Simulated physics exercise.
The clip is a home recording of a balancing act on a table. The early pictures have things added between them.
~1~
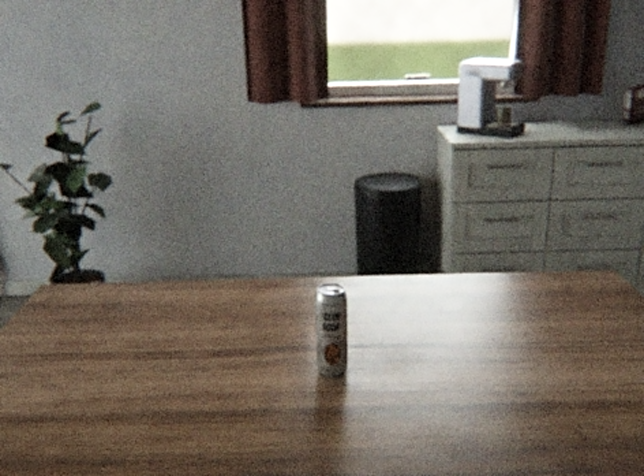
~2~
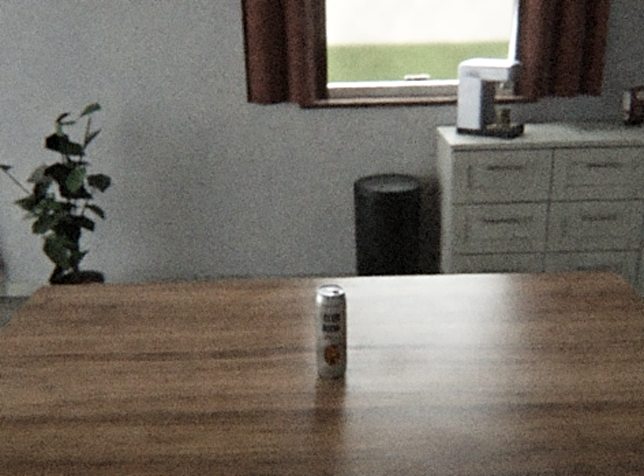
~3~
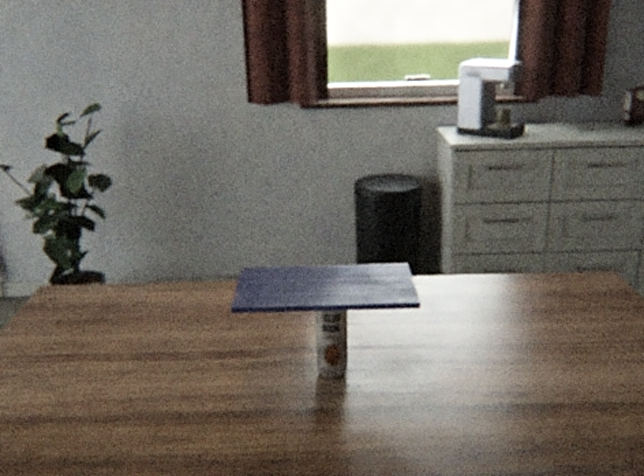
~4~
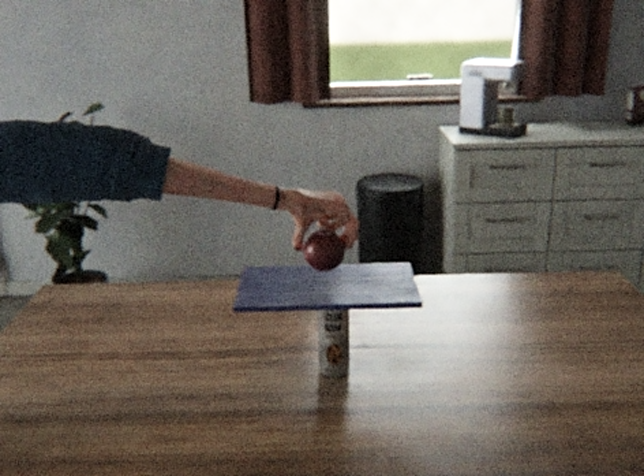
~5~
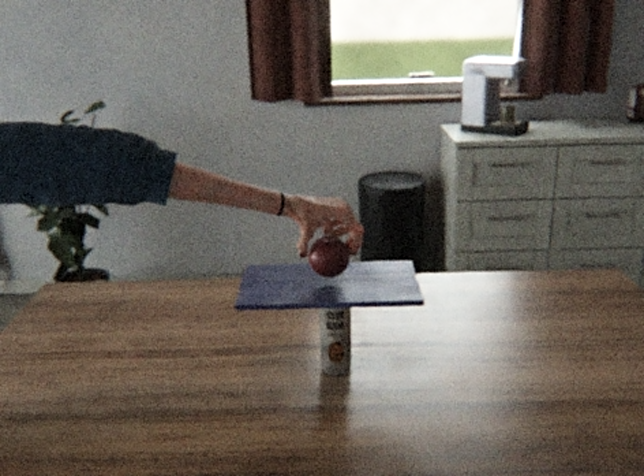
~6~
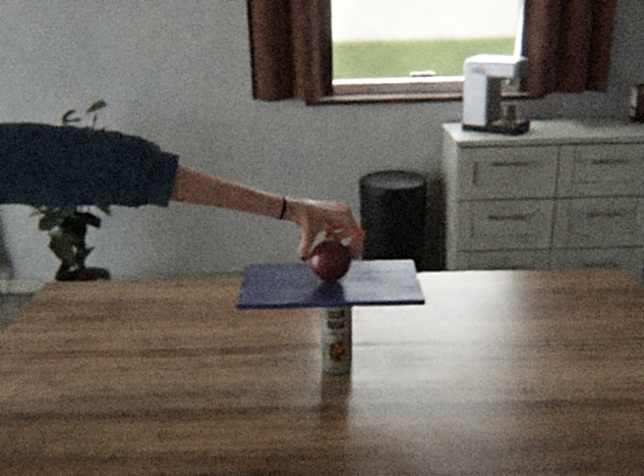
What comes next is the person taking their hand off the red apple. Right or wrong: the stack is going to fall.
Wrong, it stays up.
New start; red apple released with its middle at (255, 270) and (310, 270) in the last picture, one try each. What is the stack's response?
It tips over first and stays steady second.
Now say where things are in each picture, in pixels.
In the first picture, the last thing is not in view yet; white can (332, 331).
In the second picture, the last thing is not in view yet; white can (331, 332).
In the third picture, the last thing is not in view yet; white can (332, 332).
In the fourth picture, on its way; red apple (324, 250); white can (334, 331).
In the fifth picture, on its way; red apple (329, 256); white can (335, 329).
In the sixth picture, set down, still held; red apple (331, 261); white can (337, 329).
Then, 0.30 s later than the last frame, all is still.
Then, 0.70 s later than the last frame, red apple resting near (331, 261).
When it is over, all 3 as before. End places, in pixels of the last picture, red apple near (331, 261). The stack keeps its balance.
